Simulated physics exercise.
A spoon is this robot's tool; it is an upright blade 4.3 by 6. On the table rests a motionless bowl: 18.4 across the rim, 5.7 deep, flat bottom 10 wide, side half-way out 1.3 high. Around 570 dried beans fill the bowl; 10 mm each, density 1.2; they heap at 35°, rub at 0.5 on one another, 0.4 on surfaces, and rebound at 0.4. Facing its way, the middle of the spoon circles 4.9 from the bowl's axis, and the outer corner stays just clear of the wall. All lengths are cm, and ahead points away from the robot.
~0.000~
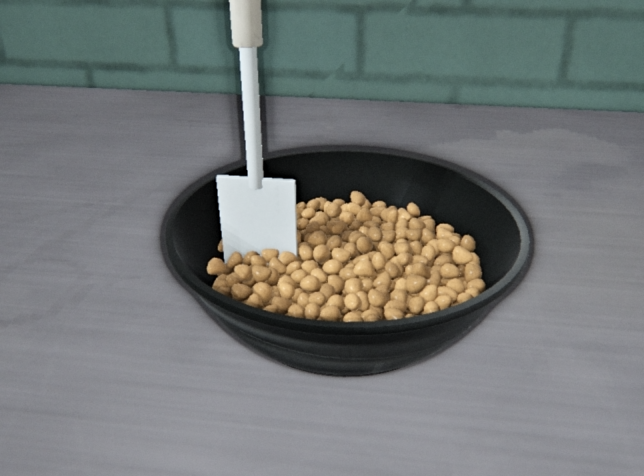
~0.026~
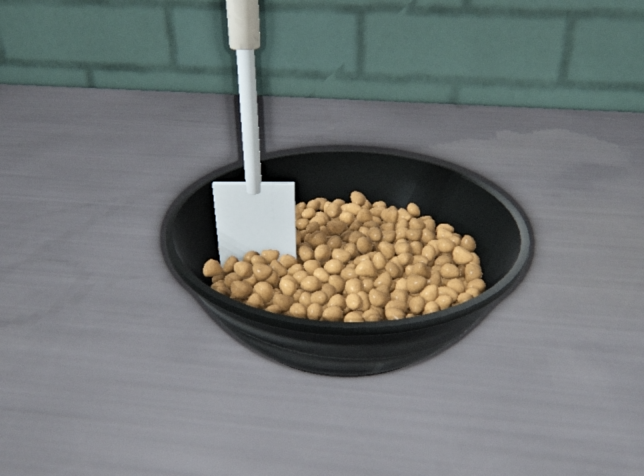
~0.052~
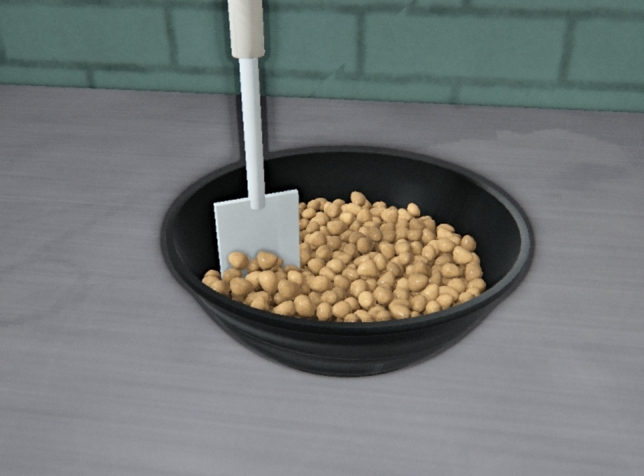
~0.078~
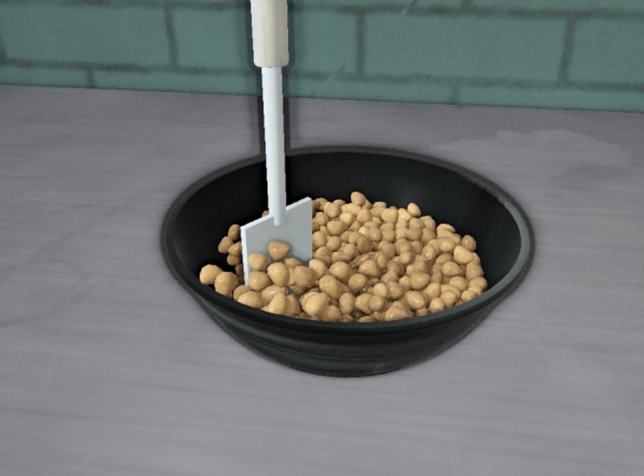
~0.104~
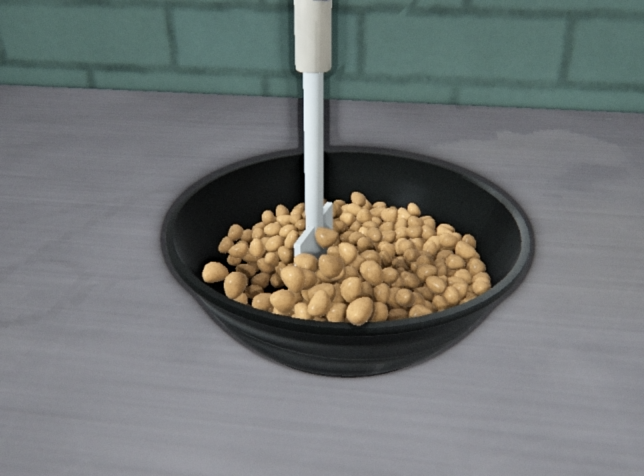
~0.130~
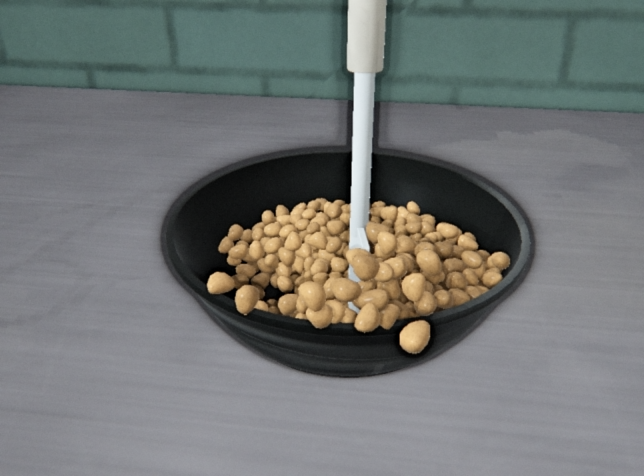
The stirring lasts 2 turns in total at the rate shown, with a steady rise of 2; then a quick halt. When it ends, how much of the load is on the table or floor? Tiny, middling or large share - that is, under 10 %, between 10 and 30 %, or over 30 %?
The share is large, over 30 %.
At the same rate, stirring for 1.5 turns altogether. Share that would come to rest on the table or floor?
Then about 35 per cent.
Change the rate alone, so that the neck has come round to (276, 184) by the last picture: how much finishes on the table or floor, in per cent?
Close to 20 in a hundred.
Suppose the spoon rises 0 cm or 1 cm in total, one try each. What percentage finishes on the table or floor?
Near 65 in a hundred, then near 50 in a hundred.
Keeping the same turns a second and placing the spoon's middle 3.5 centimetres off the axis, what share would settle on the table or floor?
It would come to about 25 per cent.
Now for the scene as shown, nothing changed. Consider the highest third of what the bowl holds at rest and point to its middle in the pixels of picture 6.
Somewhere close to (370, 275).
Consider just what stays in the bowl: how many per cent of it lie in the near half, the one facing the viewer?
I'd put it near 50 per cent.
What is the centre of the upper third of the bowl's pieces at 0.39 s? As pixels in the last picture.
That third sits centred at about (243, 227).
By 0.39 s, 342° round, highest piece 10 above the table; 408 in the bowl, 106 on the table or floor, 58 in flight or on the tool.
By 0.64 s, 222° round, highest piece 7 above the table; 352 in the bowl, 213 on the table or floor, 7 in flight or on the tool.
By 0.97 s, 0° round, highest piece 5 above the table; 350 in the bowl, 222 on the table or floor.
By 1.67 s, 0° round, highest piece 5 above the table; 350 in the bowl, 222 on the table or floor.
Final count, 350 in the bowl, 222 on the table or floor. That is 39 % on the table or floor.
